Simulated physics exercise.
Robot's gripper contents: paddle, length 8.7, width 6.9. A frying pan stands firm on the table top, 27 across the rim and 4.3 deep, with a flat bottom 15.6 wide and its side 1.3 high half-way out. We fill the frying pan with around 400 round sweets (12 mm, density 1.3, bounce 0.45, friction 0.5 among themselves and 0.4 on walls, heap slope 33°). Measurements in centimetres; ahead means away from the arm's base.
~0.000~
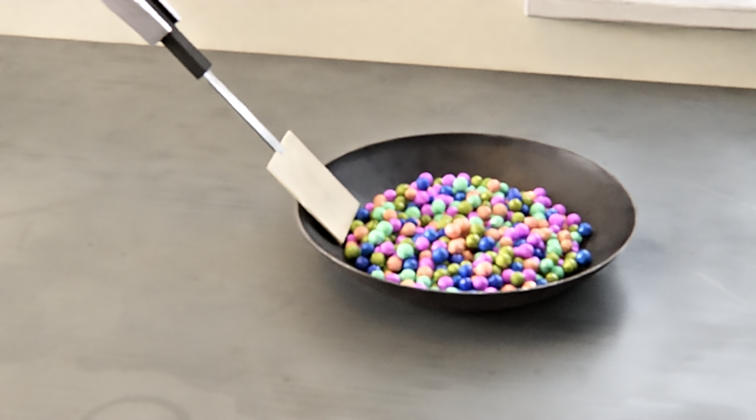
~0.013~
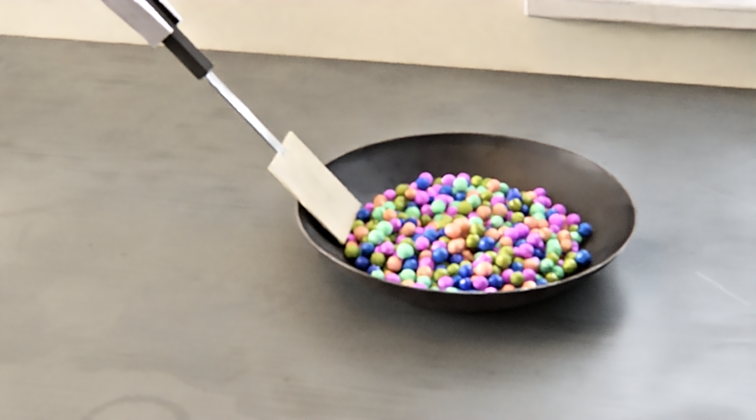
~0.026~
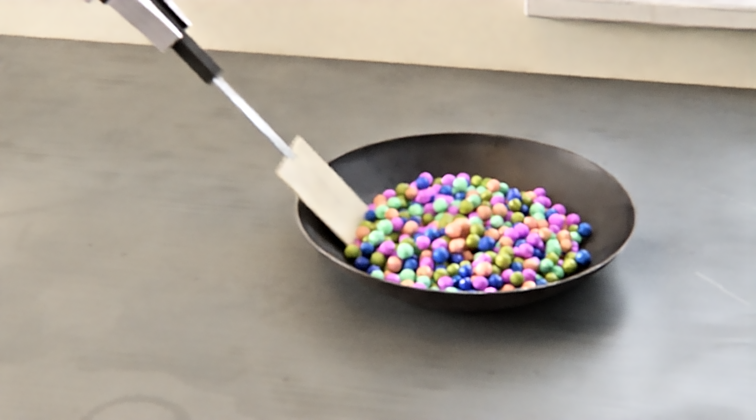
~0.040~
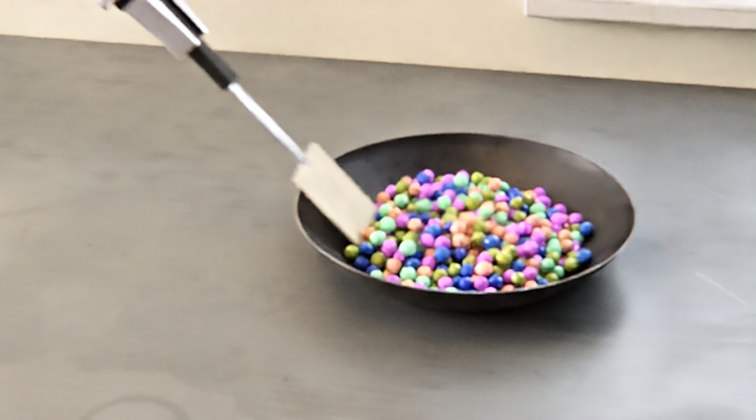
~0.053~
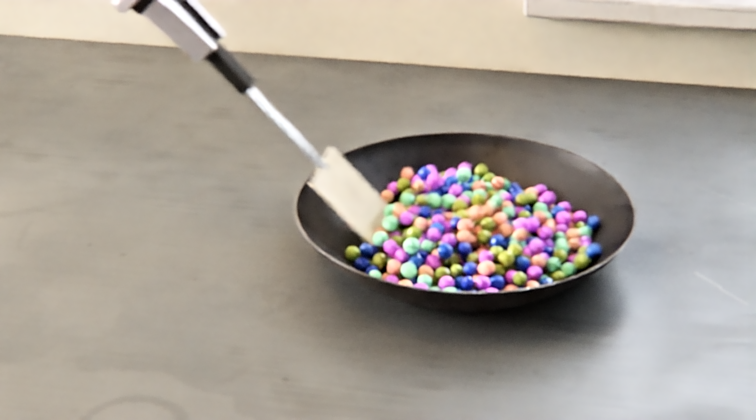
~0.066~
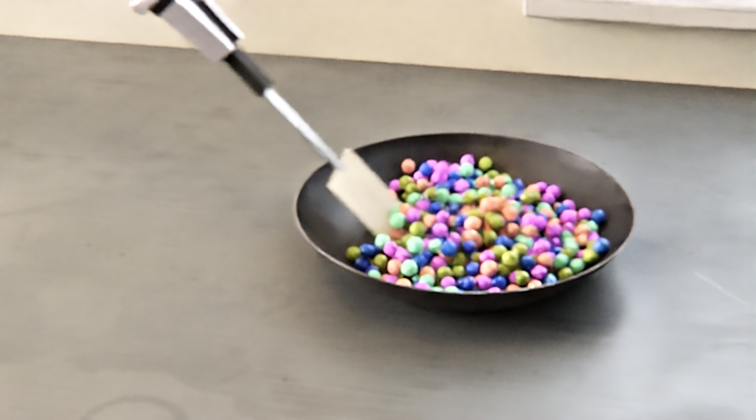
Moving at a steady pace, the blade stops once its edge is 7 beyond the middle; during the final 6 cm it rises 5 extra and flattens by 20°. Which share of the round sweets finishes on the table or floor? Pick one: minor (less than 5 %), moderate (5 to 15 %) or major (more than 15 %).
Moderate.
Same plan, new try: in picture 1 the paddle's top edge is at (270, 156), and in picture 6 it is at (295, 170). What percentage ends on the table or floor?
My guess would be close to 0 per cent.
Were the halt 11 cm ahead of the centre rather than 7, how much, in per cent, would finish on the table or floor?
Changed stop: Approx. 25 %.
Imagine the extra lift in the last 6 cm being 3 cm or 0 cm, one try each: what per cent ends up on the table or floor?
You'd get some 10 per cent with the first setting and some 5 per cent with the second.
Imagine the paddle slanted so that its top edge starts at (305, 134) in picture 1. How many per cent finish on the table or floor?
Roughly 10 percent ends on the table or floor.
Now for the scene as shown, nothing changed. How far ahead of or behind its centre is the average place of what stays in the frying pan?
Ahead, by around 4.0 cm.
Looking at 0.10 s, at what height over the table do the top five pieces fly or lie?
6 cm.
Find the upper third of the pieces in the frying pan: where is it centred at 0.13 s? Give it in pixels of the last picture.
Near pixel (515, 223).
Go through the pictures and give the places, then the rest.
Paddle top edge at (278, 149), sloping 47°; upper third of the load around (465, 233), from x 350 to 585, top at y 180; 404 in the frying pan, in the first picture.
Paddle top edge at (280, 150), sloping 47°; upper third of the load around (466, 232), from x 350 to 585, top at y 180, in the second picture.
Paddle top edge at (288, 154), sloping 47°; upper third of the load around (460, 231), from x 350 to 585, top at y 180, in the third picture.
Paddle top edge at (304, 161), sloping 47°; upper third of the load around (459, 229), from x 350 to 585, top at y 180, in the fourth picture.
Paddle top edge at (322, 165), sloping 47°; upper third of the load around (464, 226), from x 355 to 595, top at y 170, in the fifth picture.
Paddle top edge at (339, 167), sloping 47°; upper third of the load around (469, 222), from x 355 to 600, top at y 160; 404 in the frying pan, in the sixth picture.
After 0.10 s, sloping 47°, highest piece 7 above the table; 404 in the frying pan.
After 0.13 s, sloping 40°, highest piece 7 above the table; 404 in the frying pan.
After 0.35 s, sloping 27°, highest piece 8 above the table; 366 in the frying pan, 29 on the table or floor, 9 on the blade or in flight.
After 1.40 s, sloping 27°, highest piece 5 above the table; 365 in the frying pan, 39 on the table or floor.
At rest, 365 in the frying pan, 39 on the table or floor. That is 10 % on the table or floor.
